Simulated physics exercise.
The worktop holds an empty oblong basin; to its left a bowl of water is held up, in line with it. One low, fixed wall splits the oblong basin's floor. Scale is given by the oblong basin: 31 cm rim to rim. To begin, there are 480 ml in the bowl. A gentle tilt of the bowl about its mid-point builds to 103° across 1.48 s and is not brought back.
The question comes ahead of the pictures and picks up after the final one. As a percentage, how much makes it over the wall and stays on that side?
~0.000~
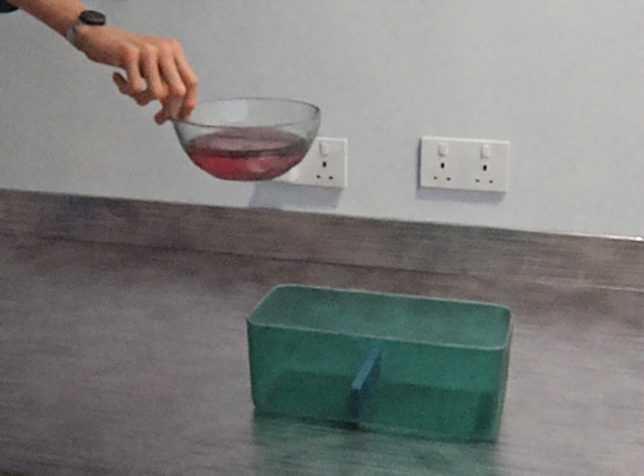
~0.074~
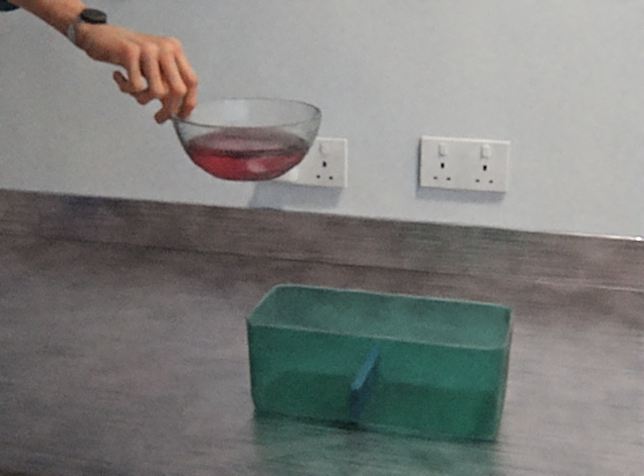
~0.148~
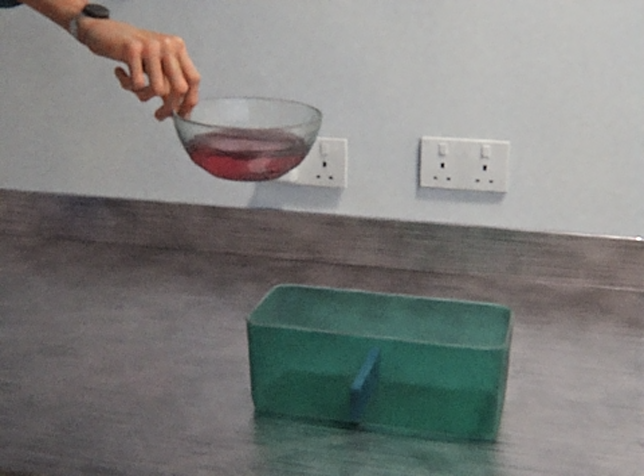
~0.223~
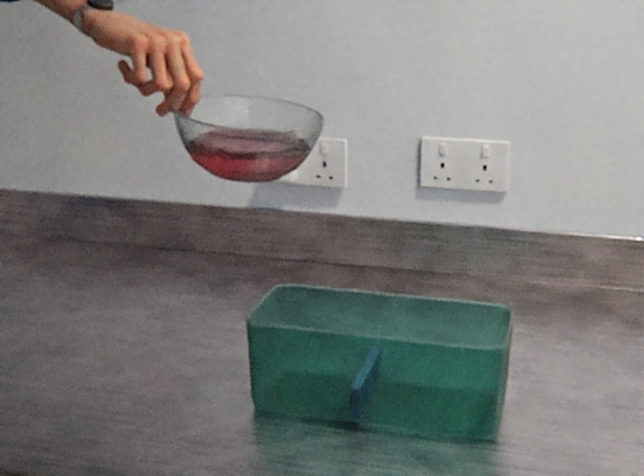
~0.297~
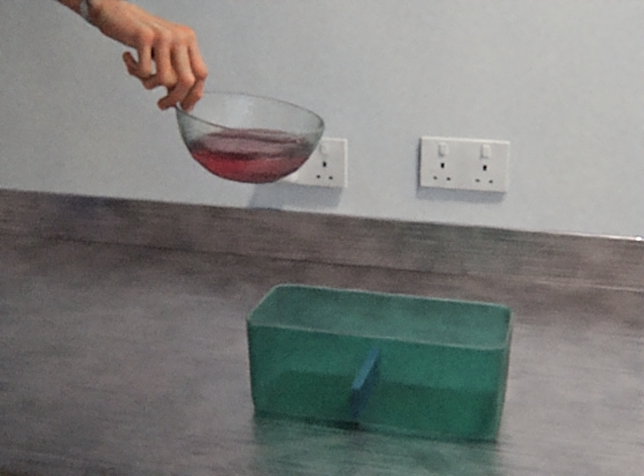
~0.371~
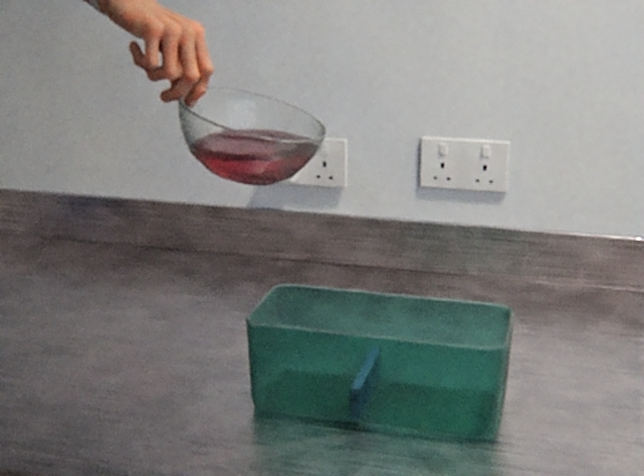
Some 46 per cent makes it over and stays.
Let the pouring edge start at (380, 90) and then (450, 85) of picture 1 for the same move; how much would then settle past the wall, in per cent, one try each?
About 90 %, then about 65 %.
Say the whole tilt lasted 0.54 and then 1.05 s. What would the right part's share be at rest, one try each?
In order, 30 and 35 per cent.
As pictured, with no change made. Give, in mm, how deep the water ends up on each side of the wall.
The left side settles near 16 mm and the right side near 12 mm.
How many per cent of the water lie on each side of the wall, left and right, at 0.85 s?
About 5 left, 5 right.
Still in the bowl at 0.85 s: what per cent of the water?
Roughly 52 per cent.
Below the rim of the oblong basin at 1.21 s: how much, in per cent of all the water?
Roughly 86 percent of it.
After 0.85 s the tilt is 64° and 53 per cent is still to pour, 5 is left of the wall and 5 right of it.
After 1.21 s the tilt is 95° and 1 per cent is still to pour, 41 is left of the wall and 45 right of it.
After 1.58 s the tilt is 103° and 0 per cent is still to pour, 52 is left of the wall and 46 right of it.
After 1.98 s the tilt is 103° and 0 per cent is still to pour, 52 is left of the wall and 46 right of it.
In the end 52 per cent lies left of the wall, 46 right of it and 2 outside.
